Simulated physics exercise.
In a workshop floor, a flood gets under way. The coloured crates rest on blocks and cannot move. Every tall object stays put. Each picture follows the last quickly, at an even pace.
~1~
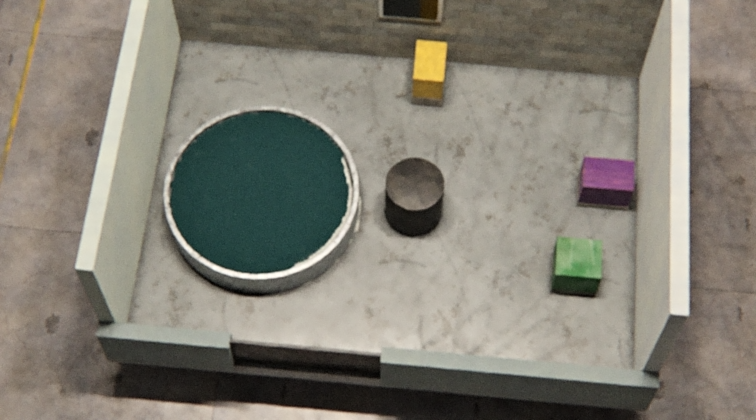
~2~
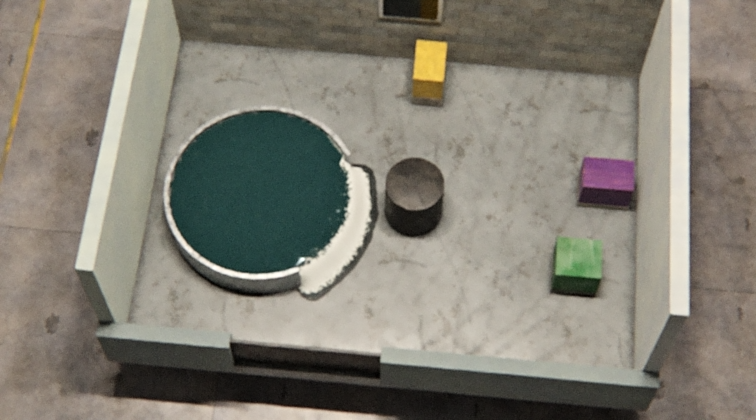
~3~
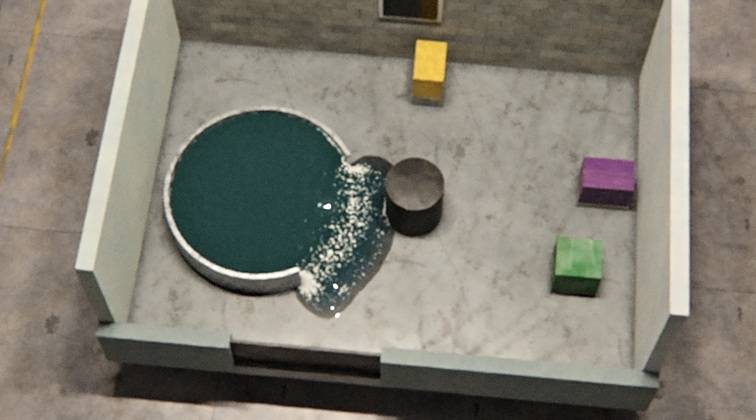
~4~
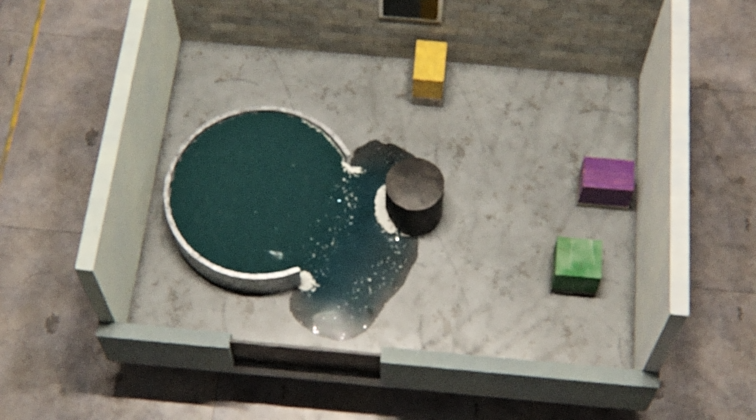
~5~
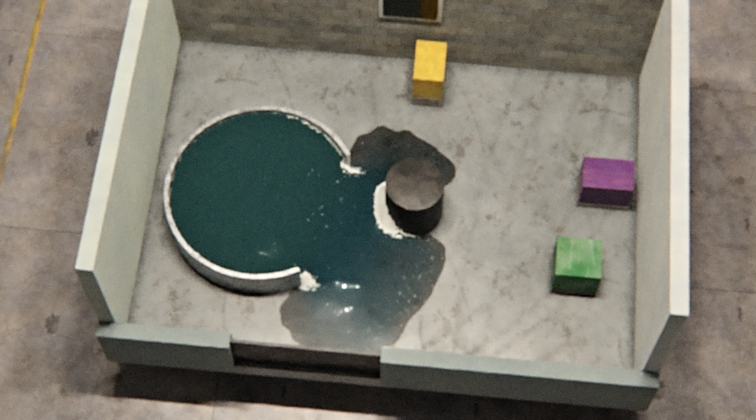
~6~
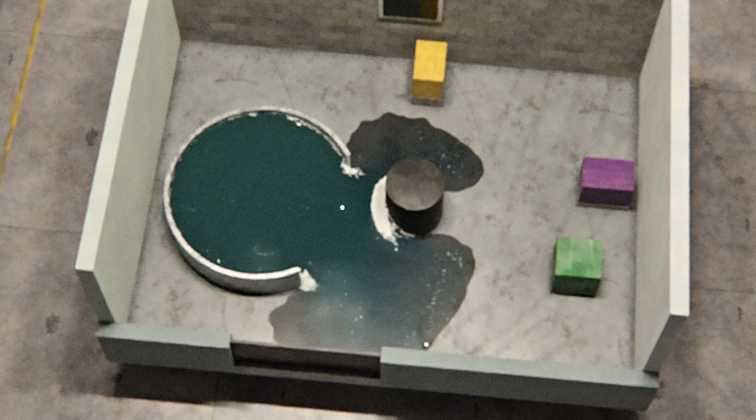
A walled enclosure with a pale, stained floor, set on a workshop floor, is seen from high above in a fixed view. A round, white-rimmed tank of dark green water fills the left side, a dark grey cylinder stands near the centre, and yellow, purple and green blocks sit at the back and right. The tank's right side opens and water pours out with white froth, strikes the cylinder, parts around it and spreads across the floor.
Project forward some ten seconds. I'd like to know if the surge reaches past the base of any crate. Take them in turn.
Here is how it goes: The green crate is reached; the yellow crate is not reached; the purple crate is reached.
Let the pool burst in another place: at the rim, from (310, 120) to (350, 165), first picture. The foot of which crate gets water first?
Answer: The one in yellow.
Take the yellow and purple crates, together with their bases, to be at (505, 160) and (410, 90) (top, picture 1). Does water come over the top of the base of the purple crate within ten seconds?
Then: Purple crate ends up wet.
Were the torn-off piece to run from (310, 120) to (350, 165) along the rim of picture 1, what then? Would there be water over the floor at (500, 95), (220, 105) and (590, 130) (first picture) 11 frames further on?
In sequence: Inundated, untouched, inundated.
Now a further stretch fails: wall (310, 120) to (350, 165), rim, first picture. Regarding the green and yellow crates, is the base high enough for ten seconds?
Well, the green crate gets reached, and the yellow crate gets reached as well.
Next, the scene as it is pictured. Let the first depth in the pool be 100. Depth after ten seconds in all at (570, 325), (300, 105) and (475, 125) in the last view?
First spot 20 %, second 12 %, third 14 %.
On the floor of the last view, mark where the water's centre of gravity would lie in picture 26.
I'd place it roughly at (406, 245).
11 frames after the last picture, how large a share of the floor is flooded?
That comes to about 55 per cent.
A moment on, water covers 35 % of the floor; the green crate water round its plinth, the yellow crate water round its plinth, the purple crate not reached.
Next, water covers 55 % of the floor; the green crate water round its plinth, the yellow crate water round its plinth, the purple crate not reached.
Then, water covers 75 % of the floor; the green crate water round its plinth, the yellow crate water round its plinth, the purple crate water round its plinth.
Later, water covers 95 % of the floor; the green crate water round its plinth, the yellow crate water round its plinth, the purple crate water round its plinth.
In the end, water covers 100 % of the floor; the green crate was topped, the yellow crate stayed above the water, the purple crate was topped.
